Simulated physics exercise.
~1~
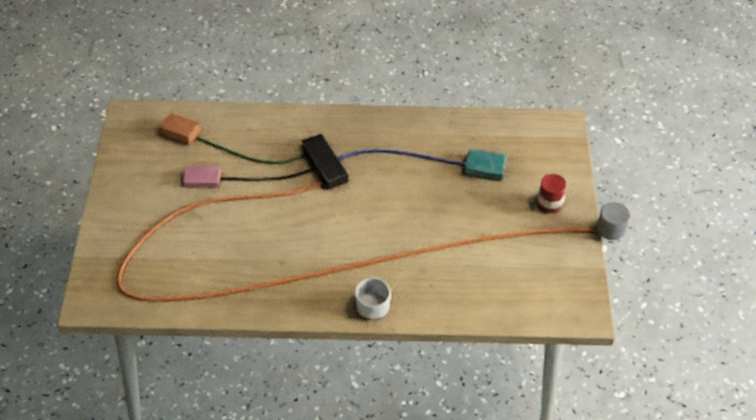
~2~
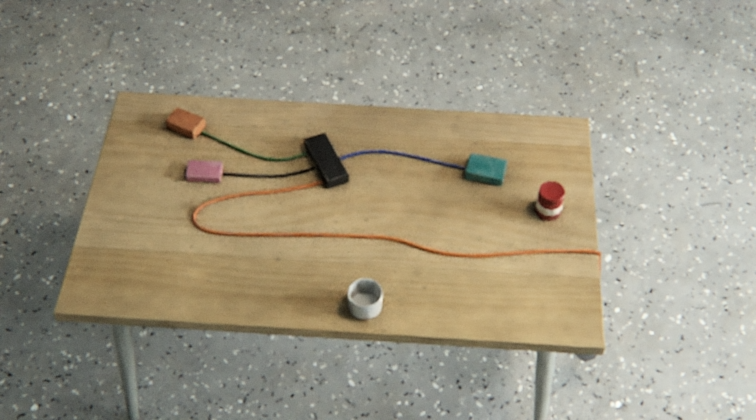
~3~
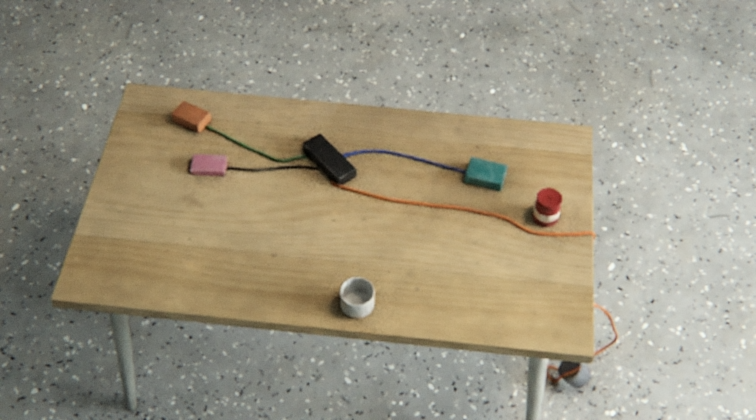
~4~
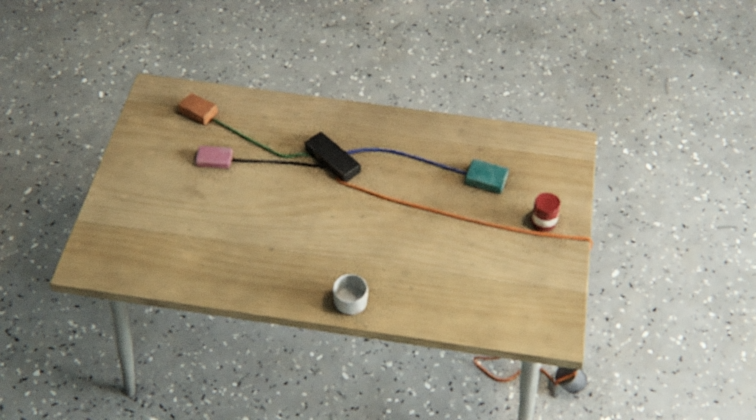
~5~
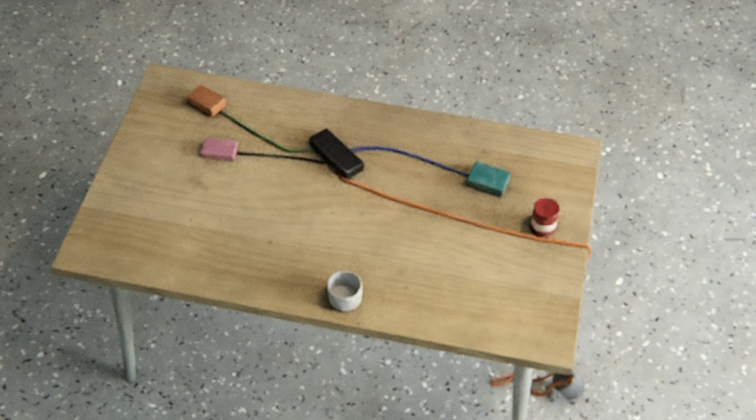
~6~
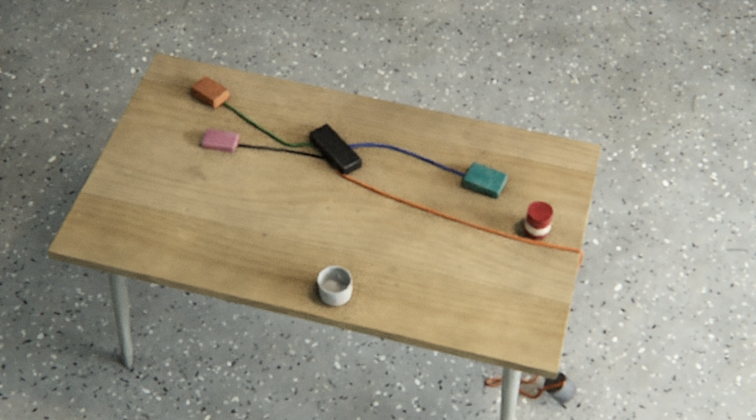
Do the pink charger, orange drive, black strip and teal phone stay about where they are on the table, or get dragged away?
They all stay about where they are. The pink charger and teal phone keep their places, and the orange drive and black strip hardly stir.
